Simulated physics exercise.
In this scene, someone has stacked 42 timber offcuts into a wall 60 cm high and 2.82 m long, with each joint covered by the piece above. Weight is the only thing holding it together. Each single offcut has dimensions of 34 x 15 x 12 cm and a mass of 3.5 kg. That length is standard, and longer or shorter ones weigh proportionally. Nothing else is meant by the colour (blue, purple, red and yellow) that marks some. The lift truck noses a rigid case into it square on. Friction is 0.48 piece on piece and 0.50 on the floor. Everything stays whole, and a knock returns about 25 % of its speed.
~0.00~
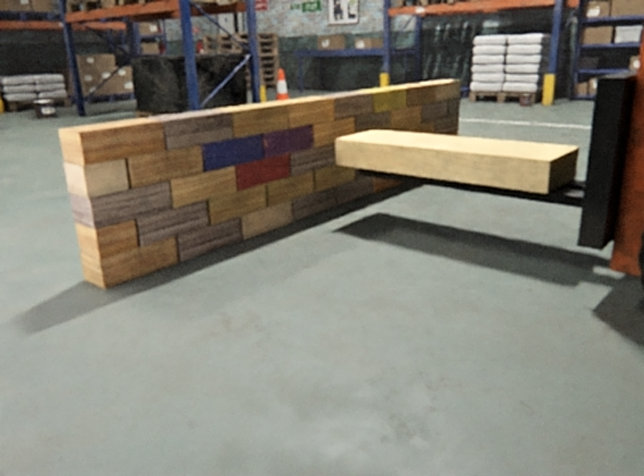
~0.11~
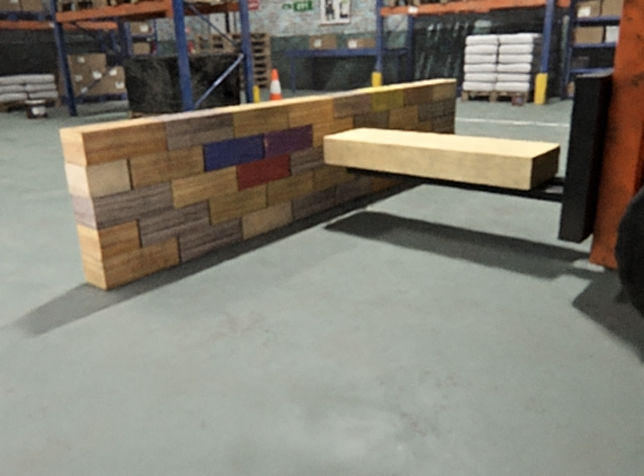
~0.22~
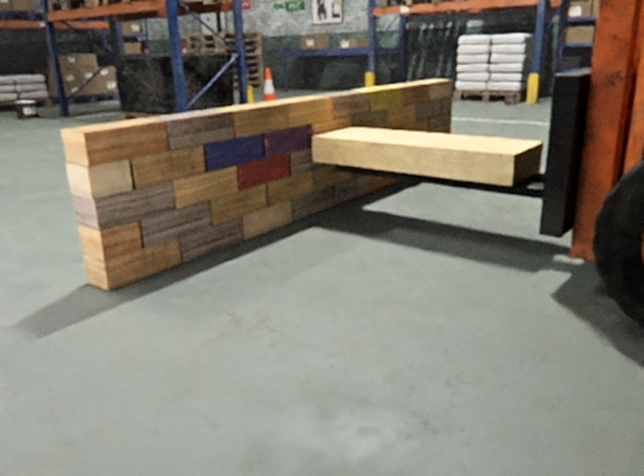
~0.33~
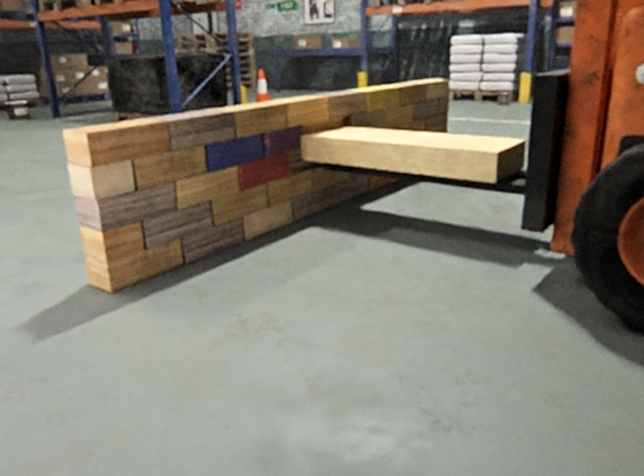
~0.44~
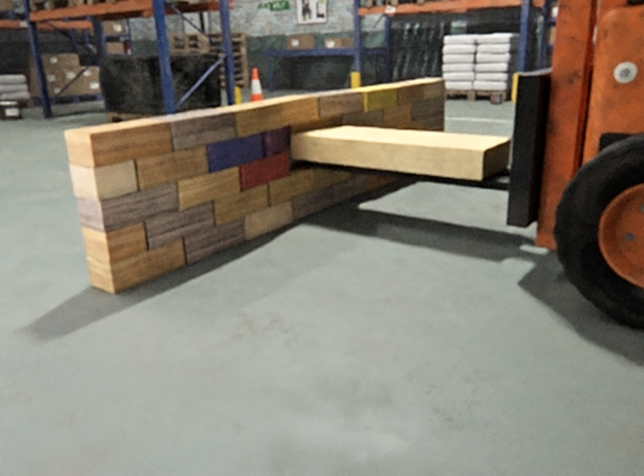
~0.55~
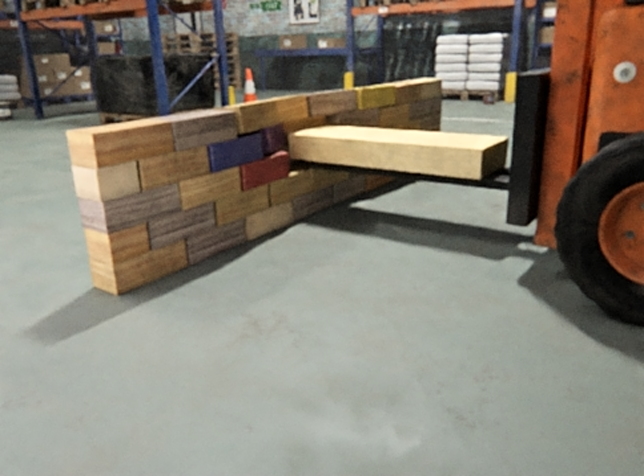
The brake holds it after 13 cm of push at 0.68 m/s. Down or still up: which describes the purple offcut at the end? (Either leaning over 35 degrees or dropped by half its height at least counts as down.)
It loses its perch.
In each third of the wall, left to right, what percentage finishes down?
From the left: 10, then 60, then 10 percent.
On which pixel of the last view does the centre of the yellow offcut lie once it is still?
It settles close to (327, 165) in the last view.
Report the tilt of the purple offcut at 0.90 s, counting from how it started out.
Something like 50°, give or take.
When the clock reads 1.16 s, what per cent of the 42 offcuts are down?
20 per cent.
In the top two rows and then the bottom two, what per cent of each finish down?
40 % and 0 %.
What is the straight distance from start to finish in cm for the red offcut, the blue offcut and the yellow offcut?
Net displacement, roughly: Red ~ 0 cm, blue ~ 0 cm, yellow ~ 60 cm.
After 0.90 s, 7 of the 42 offcuts down; purple offcut leaning 49°, 48 mm lower; yellow offcut leaning 34°.
After 1.16 s, 9 of the 42 offcuts down; purple offcut on its side; yellow offcut on its side.
At rest (2.1 s), 9 of the 42 offcuts down; purple offcut upside down; yellow offcut on its side; red offcut unmoved. As the last picture would show them, middles, purple offcut near (193, 199), yellow offcut near (327, 165).
